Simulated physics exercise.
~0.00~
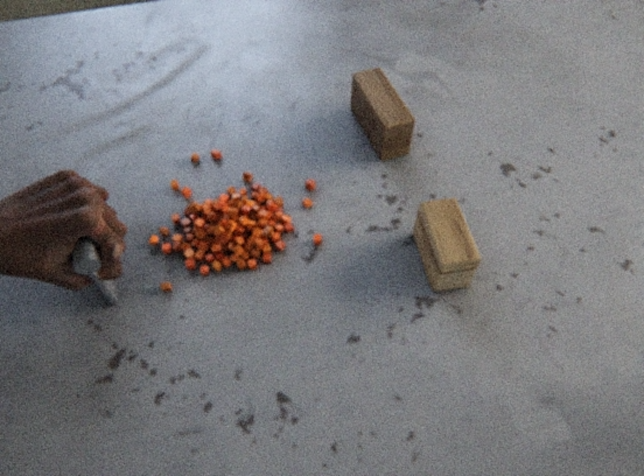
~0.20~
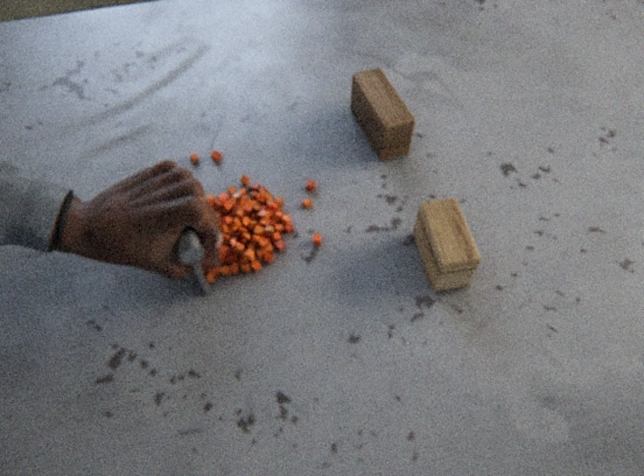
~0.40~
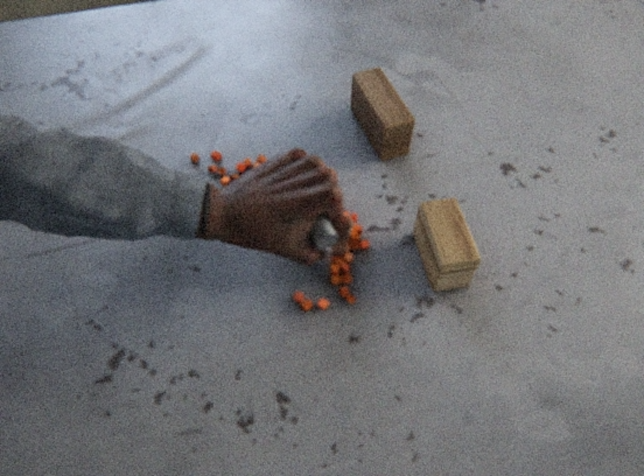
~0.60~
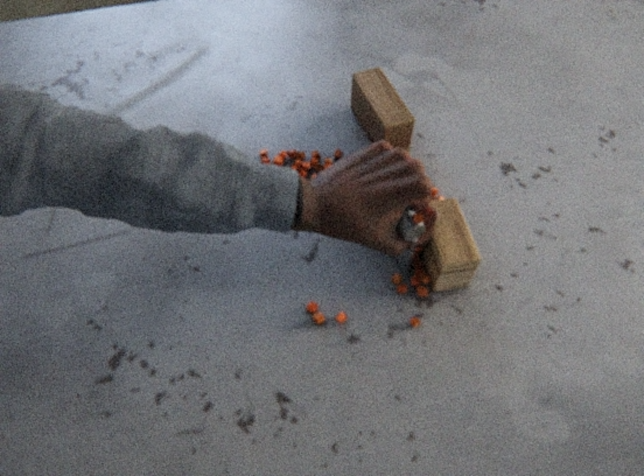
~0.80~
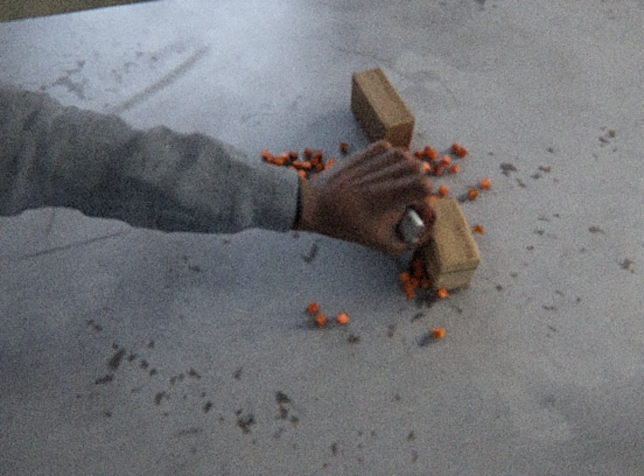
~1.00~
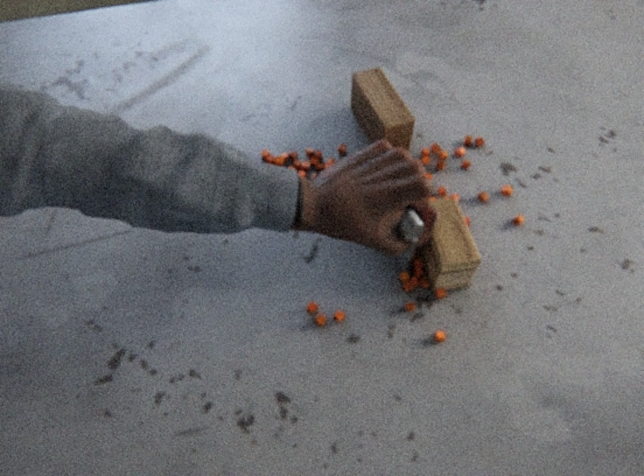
On a gray surface, a hand pushes carrot cubes right against wooden blocks, scattering some past.
